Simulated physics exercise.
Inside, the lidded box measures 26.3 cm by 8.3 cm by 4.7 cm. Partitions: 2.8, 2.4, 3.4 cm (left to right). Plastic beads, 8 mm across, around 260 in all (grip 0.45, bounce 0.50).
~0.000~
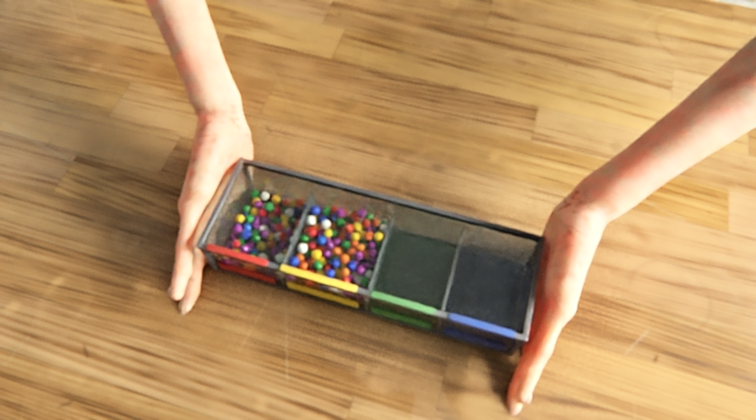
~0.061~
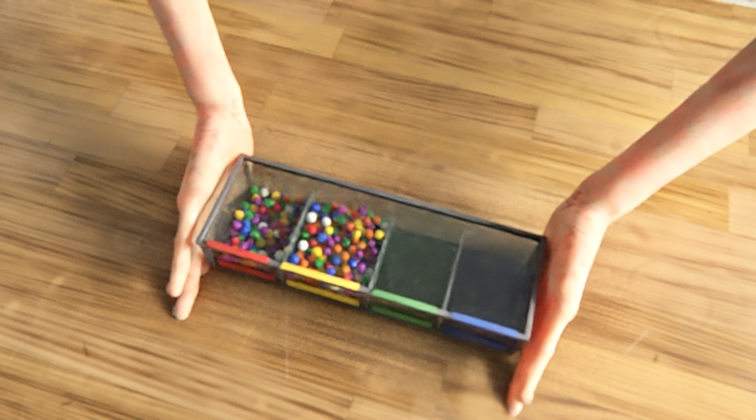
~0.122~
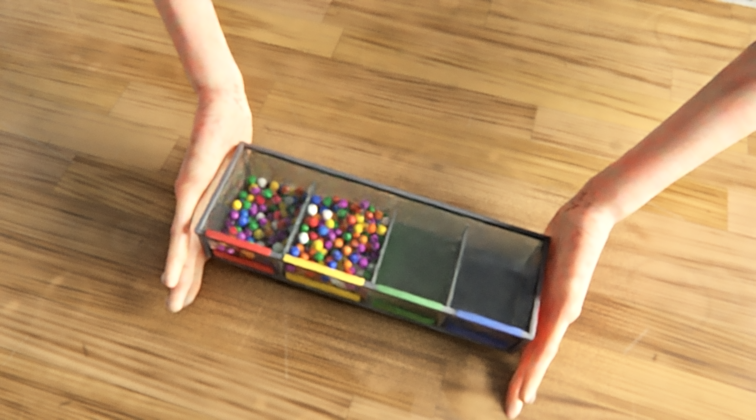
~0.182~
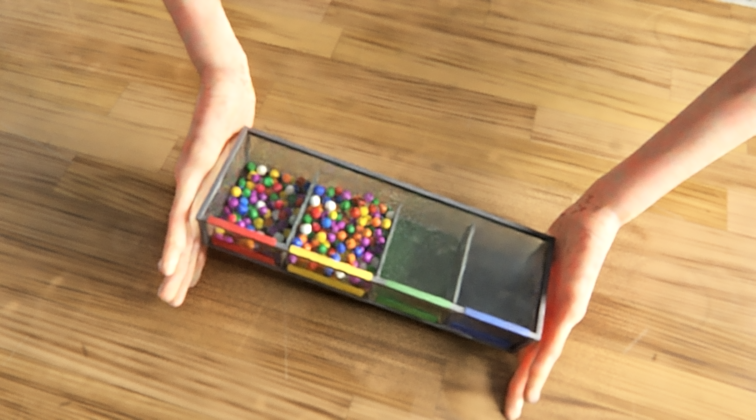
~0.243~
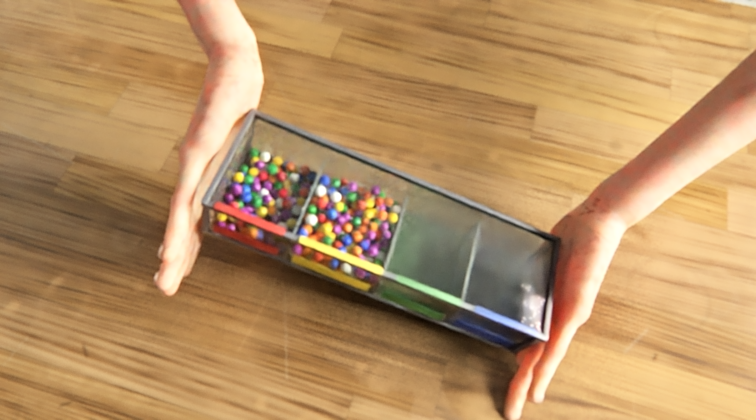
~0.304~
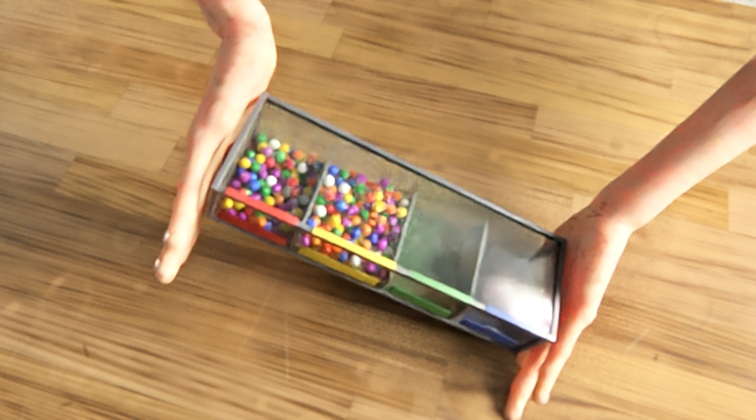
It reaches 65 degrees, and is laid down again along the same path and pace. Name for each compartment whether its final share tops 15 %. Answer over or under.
Red: Over, blue: Under, green: Over, yellow: Over.
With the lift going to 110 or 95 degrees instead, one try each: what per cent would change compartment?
About 95 and 80 per cent.
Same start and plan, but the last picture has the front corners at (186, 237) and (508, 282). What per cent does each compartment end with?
Red 40; blue 0; green 0; yellow 60.
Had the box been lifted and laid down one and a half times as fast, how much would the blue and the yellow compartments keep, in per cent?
In that case blue 5, yellow 45.
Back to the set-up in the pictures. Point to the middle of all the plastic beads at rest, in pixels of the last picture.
Near (356, 251).
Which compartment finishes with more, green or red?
It is the red one.
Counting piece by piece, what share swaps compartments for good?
Roughly 25 per cent.
After 0.96 s, tilt 63 degrees; red 30 %, green 15 %, yellow 55 %.
After 1.39 s, tilt 26 degrees; red 30 %, blue 5 %, green 20 %, yellow 45 %.
After 1.91 s, tilt 0 degrees; red 30 %, blue 5 %, green 20 %, yellow 45 %.
By 2.3 s all is still; red 30 %, blue 5 %, green 20 %, yellow 45 %.
